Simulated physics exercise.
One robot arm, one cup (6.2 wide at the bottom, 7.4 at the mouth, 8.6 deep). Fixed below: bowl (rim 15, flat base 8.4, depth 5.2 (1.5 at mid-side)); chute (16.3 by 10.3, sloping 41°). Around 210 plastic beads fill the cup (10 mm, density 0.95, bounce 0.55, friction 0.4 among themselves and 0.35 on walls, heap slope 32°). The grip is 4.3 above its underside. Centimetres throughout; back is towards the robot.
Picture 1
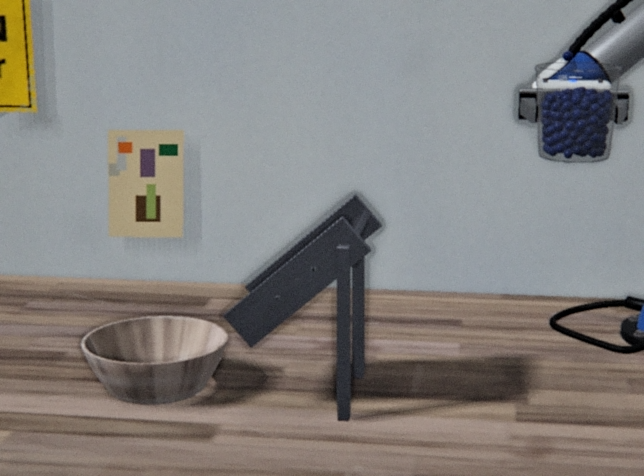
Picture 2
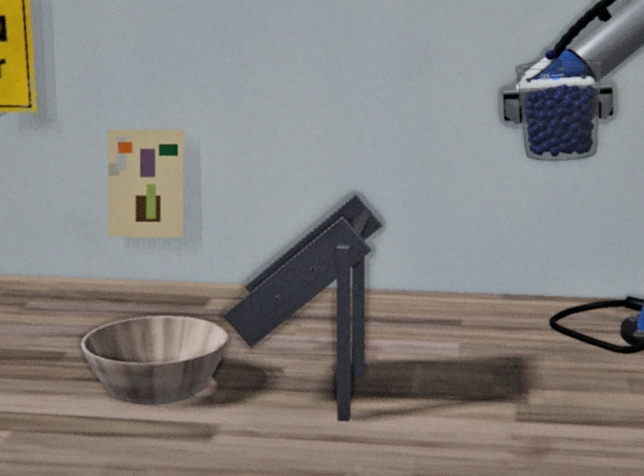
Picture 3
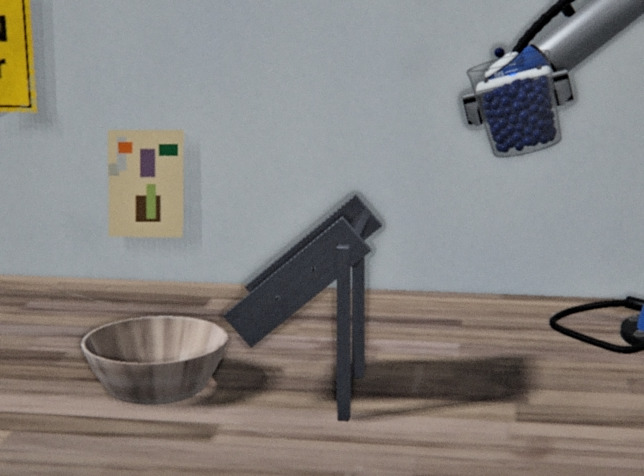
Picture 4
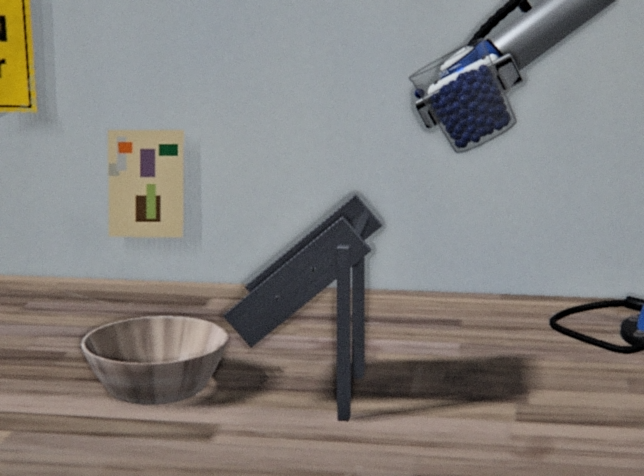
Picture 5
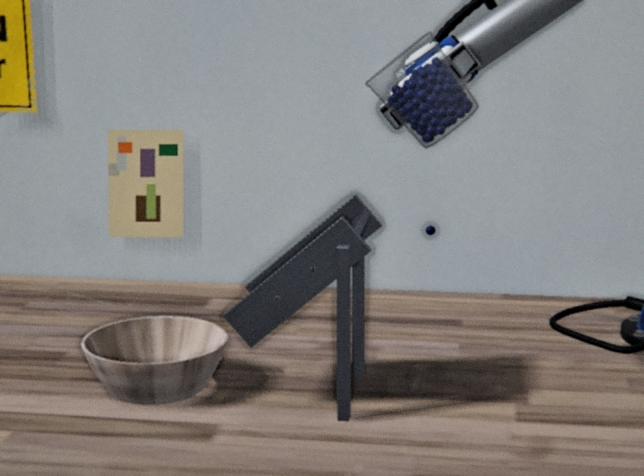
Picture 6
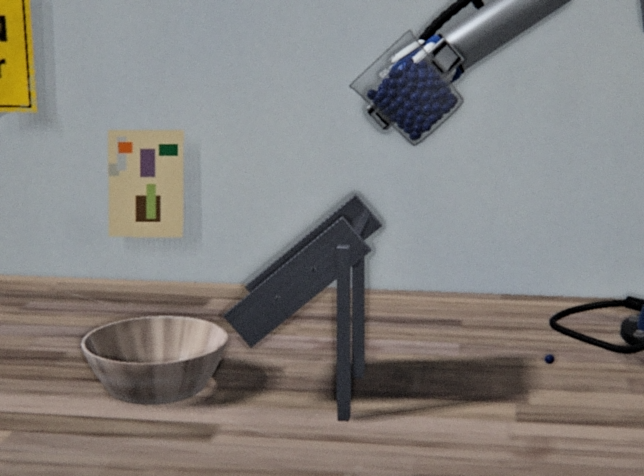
A clear cup heaped with dark blue beads, gripped by a grey robot arm at the upper right, moves left and slightly upward while tilting steadily toward the left. Seen from the side by a still camera, a wooden tabletop before a pale blue-grey wall holds a dark sloping chute, with a ribbed bowl at left and a black cable at right. One bead drops from the cup and lands on the table to the right.
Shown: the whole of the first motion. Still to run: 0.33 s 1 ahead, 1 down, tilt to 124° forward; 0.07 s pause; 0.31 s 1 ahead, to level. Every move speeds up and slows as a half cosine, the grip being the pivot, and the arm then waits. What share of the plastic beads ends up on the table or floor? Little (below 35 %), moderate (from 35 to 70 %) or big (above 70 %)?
On the table or floor the share is little, below 35 %.
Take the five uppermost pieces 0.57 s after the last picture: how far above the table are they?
About 32 cm.
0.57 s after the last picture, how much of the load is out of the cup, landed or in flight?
Some 90 per cent.
Then, 0.28 s after the last picture, tilted 120° forward, highest piece 35 above the table; 207 in the cup, 1 on the table or floor, 6 on the chute or in flight.
Then, 0.57 s after the last picture, tilted 54° forward, highest piece 32 above the table; 66 in the bowl, 24 in the cup, 4 on the table or floor, 120 on the chute or in flight.
Then, 0.91 s after the last picture, level, highest piece 29 above the table; 157 in the bowl, 34 on the table or floor, 20 in the cup, 3 on the chute or in flight.
Then, 1.96 s after the last picture, level, highest piece 29 above the table; 160 in the bowl, 34 on the table or floor, 20 in the cup.
Final count, 160 in the bowl, 34 on the table or floor, 20 in the cup. That is 16 % on the table or floor.
